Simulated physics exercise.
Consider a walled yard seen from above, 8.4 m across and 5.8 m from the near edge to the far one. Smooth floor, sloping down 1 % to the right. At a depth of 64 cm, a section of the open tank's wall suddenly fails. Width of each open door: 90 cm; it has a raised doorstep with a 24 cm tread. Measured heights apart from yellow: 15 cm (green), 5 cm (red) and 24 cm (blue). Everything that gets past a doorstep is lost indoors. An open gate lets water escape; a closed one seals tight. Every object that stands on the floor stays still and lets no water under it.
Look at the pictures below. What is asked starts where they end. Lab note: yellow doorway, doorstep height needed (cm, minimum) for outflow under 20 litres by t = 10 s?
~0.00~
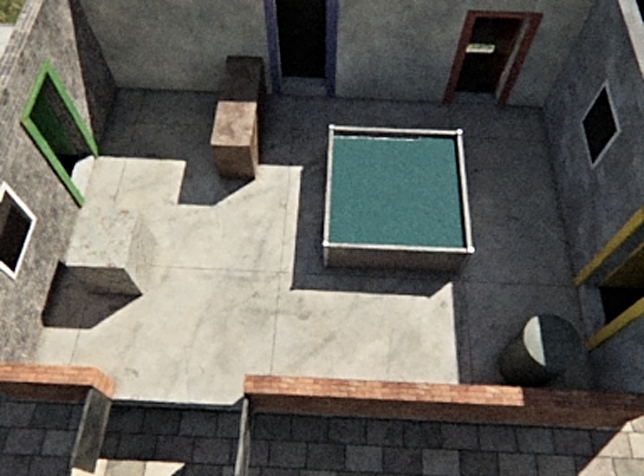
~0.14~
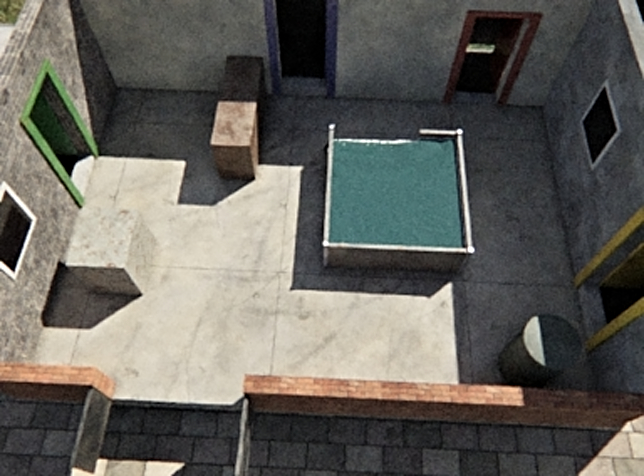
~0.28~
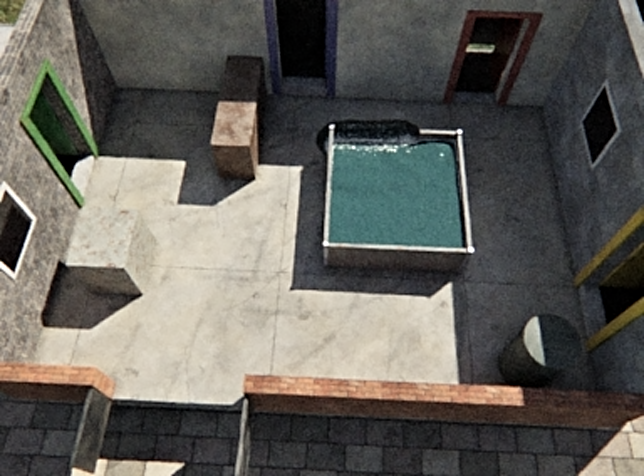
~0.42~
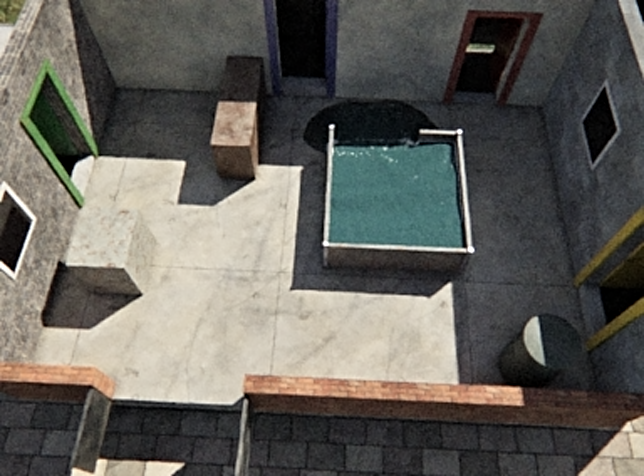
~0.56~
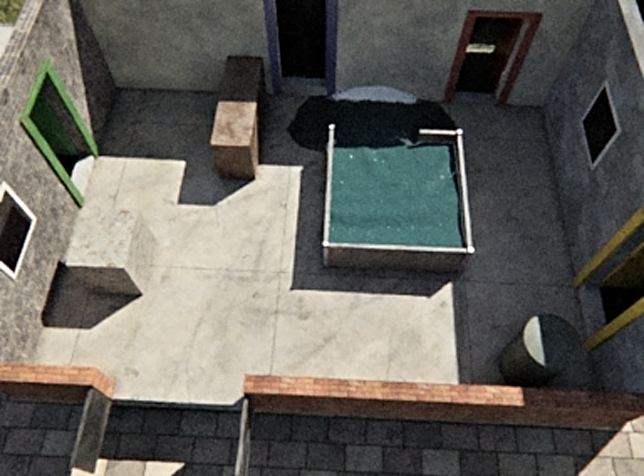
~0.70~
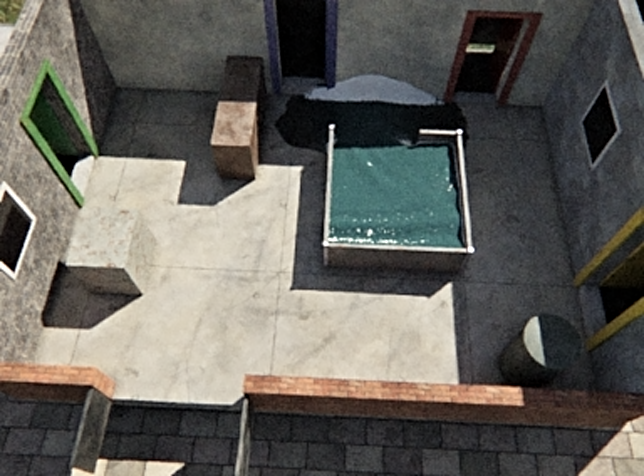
Approx. 11 cm.
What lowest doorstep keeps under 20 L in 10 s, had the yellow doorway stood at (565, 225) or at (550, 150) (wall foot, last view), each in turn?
First place around 6.0 cm, second around 18 cm.
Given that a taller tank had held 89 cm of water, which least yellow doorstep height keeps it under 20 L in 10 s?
16 cm.
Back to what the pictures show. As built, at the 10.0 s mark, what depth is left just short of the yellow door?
Depth: Near 13.0 cm.
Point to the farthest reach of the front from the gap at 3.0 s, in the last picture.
Around pixel (118, 88).
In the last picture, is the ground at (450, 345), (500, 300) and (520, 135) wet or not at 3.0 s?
Listed order - unwetted, unwetted, soaked through.
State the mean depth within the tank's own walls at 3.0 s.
Around 26 cm on average.
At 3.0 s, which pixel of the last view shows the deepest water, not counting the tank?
Check close to (271, 102).
After 1.4 s water covers 15 % of the floor, deepest (47 cm) near (363, 113); it has not reached the yellow door.
After 3.0 s water covers 40 % of the floor, deepest (36 cm) near (271, 102); it has not reached the yellow door.
After 10.0 s water covers 80 % of the floor, deepest (14 cm) near (581, 405); 13 cm at the yellow door, 0 litres in over its 21 cm doorstep.
At the yellow door as built, the water arrived by 3.2 s and peaked near 16 cm at 8.0 s.
With a doorstep of 9 cm, 39 litres would have come in within the 10 s; with 12 cm, 14 litres. So under 20 litres takes about 11 cm.
